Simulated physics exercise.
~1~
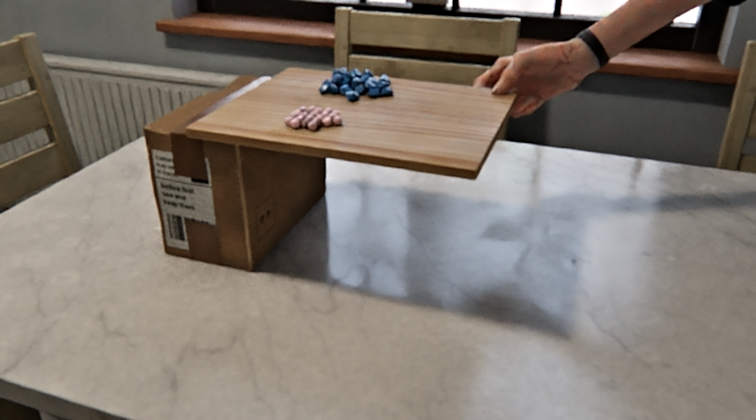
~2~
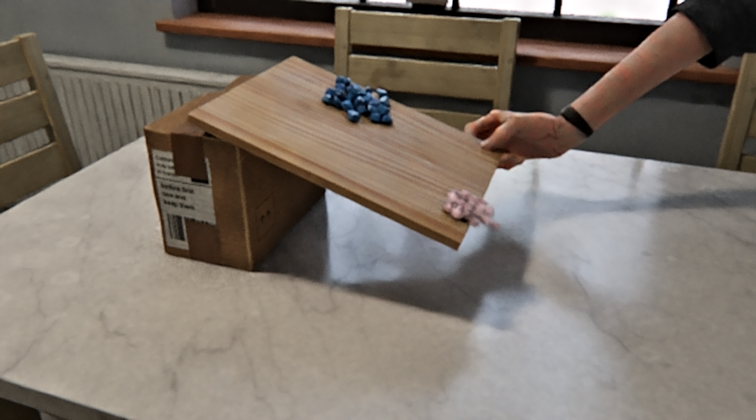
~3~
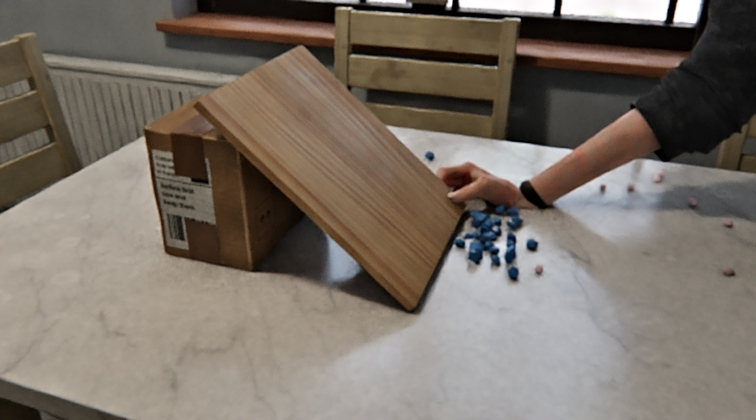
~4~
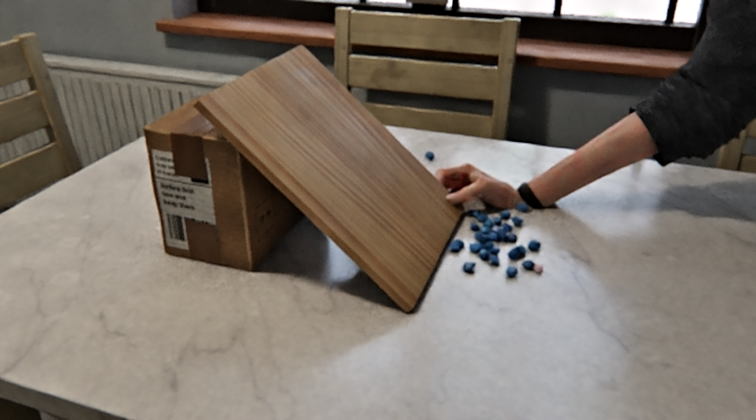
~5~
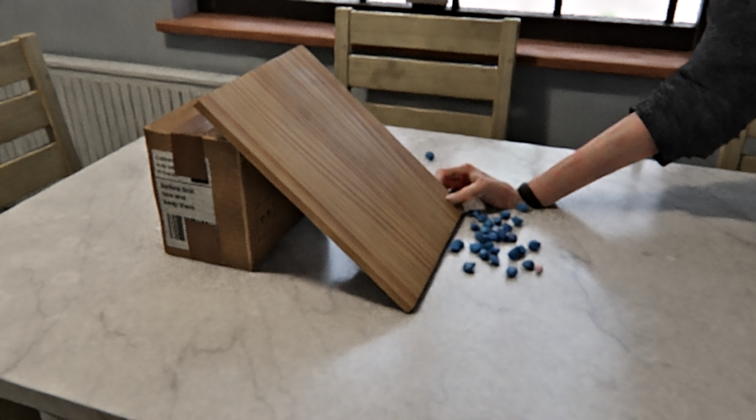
Pink pieces slide off the board a hand lowers and scatter farther than the blue ones.
